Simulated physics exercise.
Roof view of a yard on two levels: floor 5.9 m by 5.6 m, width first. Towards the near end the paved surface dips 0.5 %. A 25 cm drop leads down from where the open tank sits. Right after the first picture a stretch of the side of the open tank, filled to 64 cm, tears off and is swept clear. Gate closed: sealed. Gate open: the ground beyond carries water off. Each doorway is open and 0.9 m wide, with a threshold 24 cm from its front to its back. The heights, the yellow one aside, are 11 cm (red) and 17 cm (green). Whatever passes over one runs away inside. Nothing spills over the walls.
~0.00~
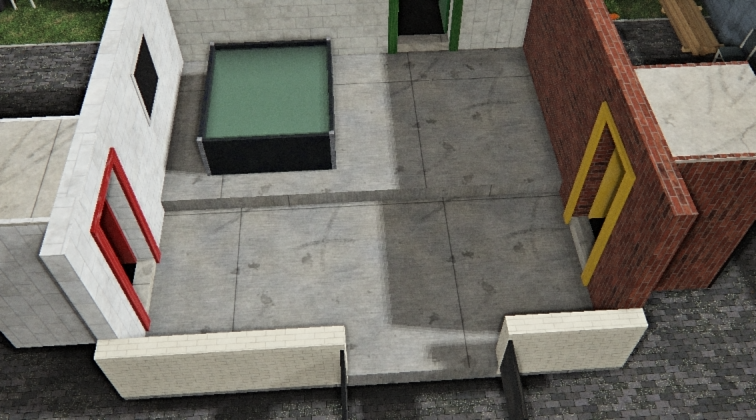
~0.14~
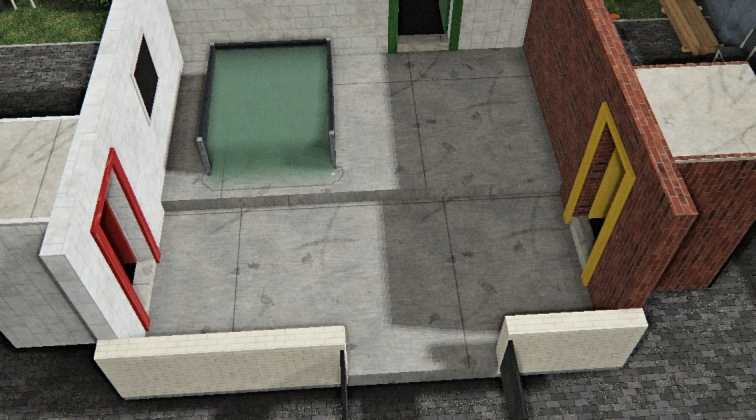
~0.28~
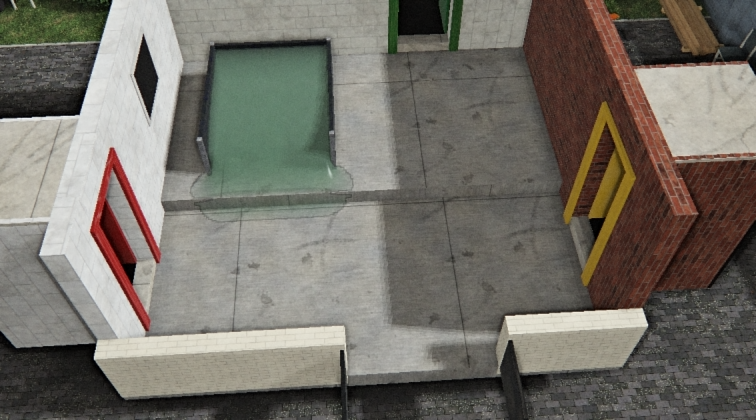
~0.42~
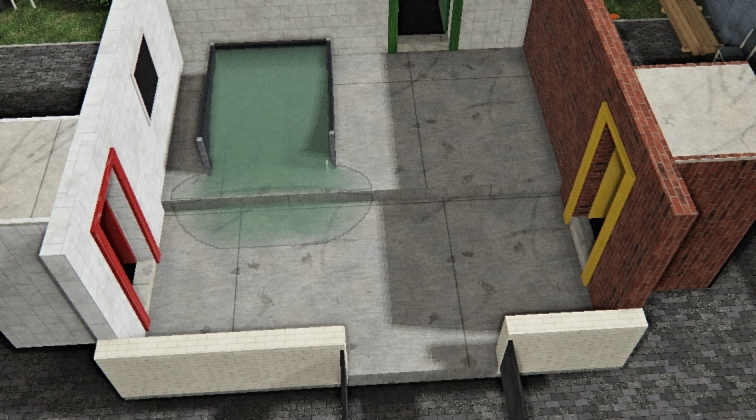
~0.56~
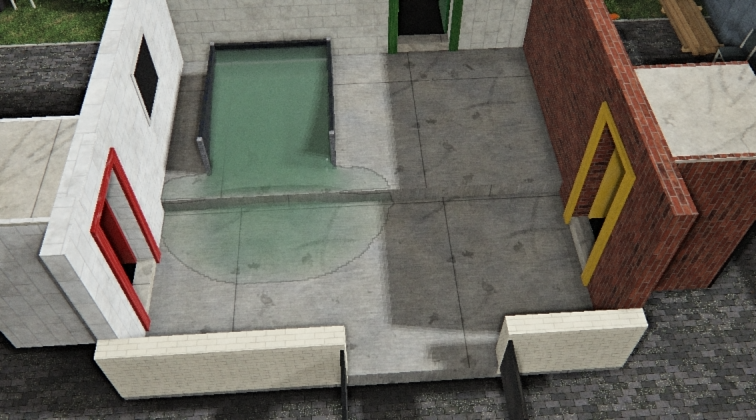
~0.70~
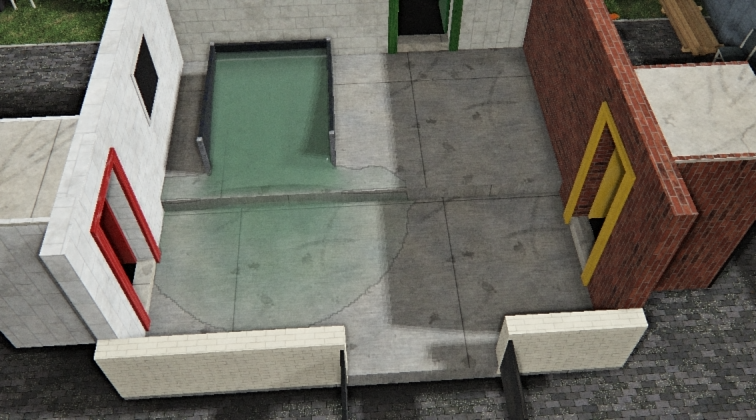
A paved yard on two levels is seen from above, closed in by pale walls and a brick wall on the right. A dark-rimmed tank of green water stands at upper left, with a red doorway left, a green one at the back and a yellow one right. The tank's near side vanishes and water pours out, crosses the step and spreads in a widening, thinning sheet over the lower paving, while the camera stays still.
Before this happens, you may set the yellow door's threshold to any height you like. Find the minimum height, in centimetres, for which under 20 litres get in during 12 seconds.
The minimum is about 11.5 cm.
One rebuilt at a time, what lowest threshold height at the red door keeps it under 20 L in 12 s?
The red door needs around 21 cm.
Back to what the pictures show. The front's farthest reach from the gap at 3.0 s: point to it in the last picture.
Around (594, 342).
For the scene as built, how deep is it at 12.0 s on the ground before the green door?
Depth: Near 0.0 cm.
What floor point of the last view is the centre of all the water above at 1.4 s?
The centre of all the water is around (269, 182).
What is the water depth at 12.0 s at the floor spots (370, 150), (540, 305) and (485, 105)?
Ordered as asked: 0, 8, 0 cm.
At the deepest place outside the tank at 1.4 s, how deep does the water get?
About 38 cm at most.
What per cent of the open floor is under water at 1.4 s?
Around 35 per cent of the free floor.
After 1.4 s water covers 35 % of the floor, deepest (38 cm) near (256, 363); it has not reached the yellow door.
After 3.0 s water covers 40 % of the floor, deepest (28 cm) near (141, 370); it has not reached the yellow door.
After 12.0 s water covers 50 % of the floor, deepest (14 cm) near (159, 343); 8 cm at the yellow door, 0 litres in over its 18 cm threshold.
At the yellow door as built, the water arrived by 3.9 s and peaked near 16 cm at 6.8 s.
Run again over the same 12 s with other heights there, 41 litres in over 10 cm, 5 litres over 14 cm. The limit of 20 litres is kept from about 11.5 cm up.
